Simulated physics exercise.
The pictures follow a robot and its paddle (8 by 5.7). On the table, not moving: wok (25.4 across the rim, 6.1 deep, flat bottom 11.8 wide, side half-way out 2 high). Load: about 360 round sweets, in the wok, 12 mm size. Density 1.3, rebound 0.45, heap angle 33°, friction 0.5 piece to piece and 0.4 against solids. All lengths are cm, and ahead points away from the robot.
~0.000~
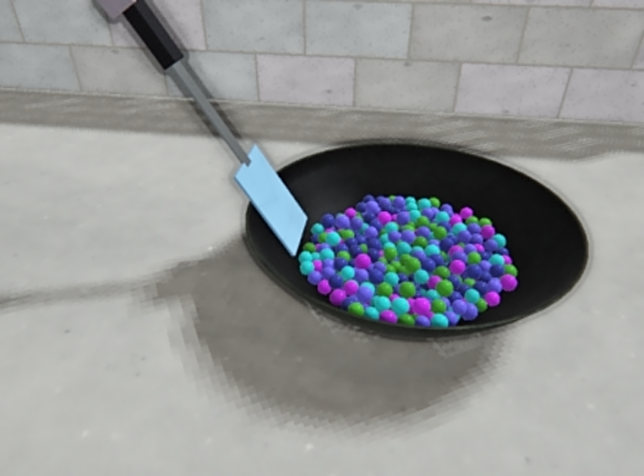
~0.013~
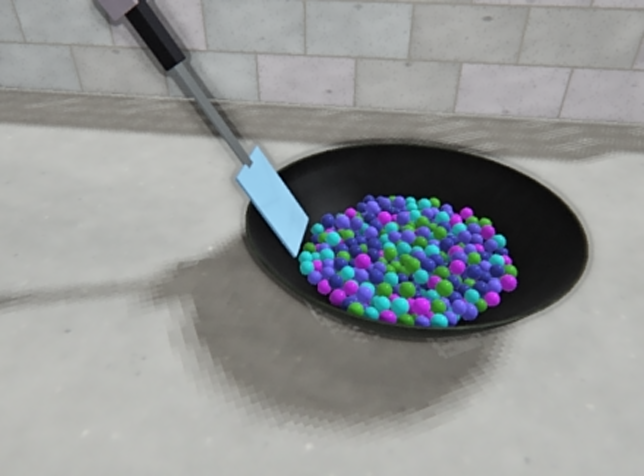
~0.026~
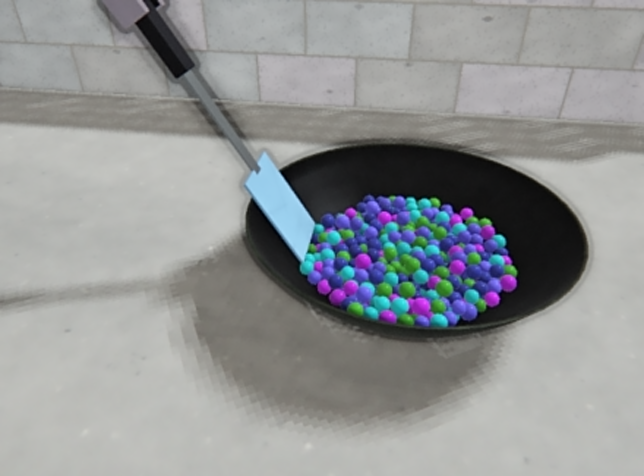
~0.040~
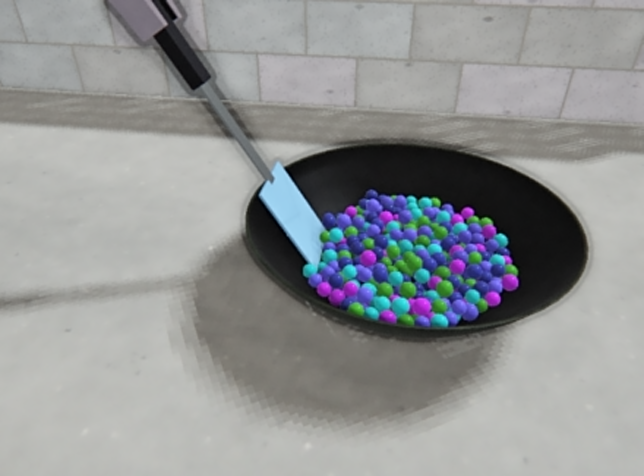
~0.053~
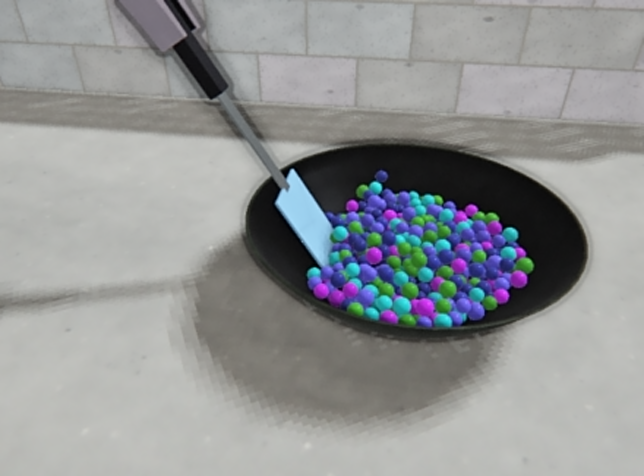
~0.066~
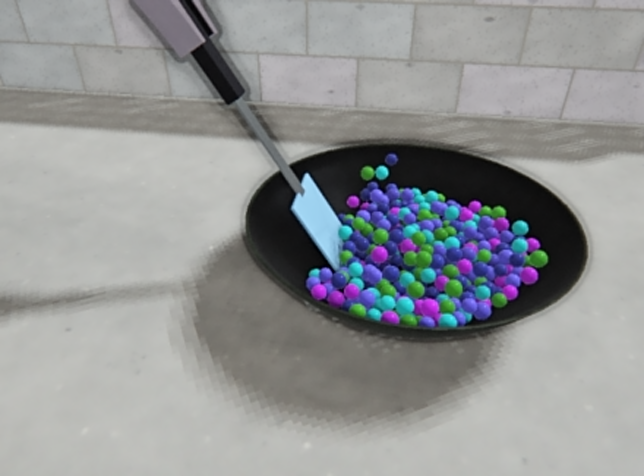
A robot's pale blue paddle paused at the left side of a black wok, then pushed right into the colourful round sweets, shifting the heap slightly and scattering a few toward the back.
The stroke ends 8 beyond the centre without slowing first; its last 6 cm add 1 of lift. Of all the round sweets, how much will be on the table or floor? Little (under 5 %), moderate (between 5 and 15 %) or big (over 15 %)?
On the table or floor the share is big, over 15 %.
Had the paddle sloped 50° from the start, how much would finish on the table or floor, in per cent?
Then about 25 per cent.
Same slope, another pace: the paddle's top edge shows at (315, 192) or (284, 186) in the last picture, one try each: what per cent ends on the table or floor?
Some 35 and 15 per cent.
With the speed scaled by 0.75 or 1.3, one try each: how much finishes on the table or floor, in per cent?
About 15 and 30 per cent.
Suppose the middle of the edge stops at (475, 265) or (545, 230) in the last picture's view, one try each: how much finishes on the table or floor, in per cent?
About 5 and 35 per cent.
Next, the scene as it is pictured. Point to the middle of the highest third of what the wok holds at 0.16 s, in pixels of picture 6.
Around (499, 238).
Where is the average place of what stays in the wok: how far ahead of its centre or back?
About 3.0 cm ahead.
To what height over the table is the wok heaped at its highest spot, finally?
About 6.0 cm.
After 0.11 s, sloping 58°, highest piece 9 above the table; 357 in the wok, 2 on the blade or in flight.
After 0.16 s, sloping 58°, highest piece 11 above the table; 356 in the wok, 3 on the blade or in flight.
After 0.38 s, sloping 58°, highest piece 8 above the table; 275 in the wok, 45 on the table or floor, 39 on the blade or in flight.
After 1.43 s, sloping 58°, highest piece 5 above the table; 274 in the wok, 85 on the table or floor.
In the end, 274 in the wok, 85 on the table or floor. That is 24 % on the table or floor.
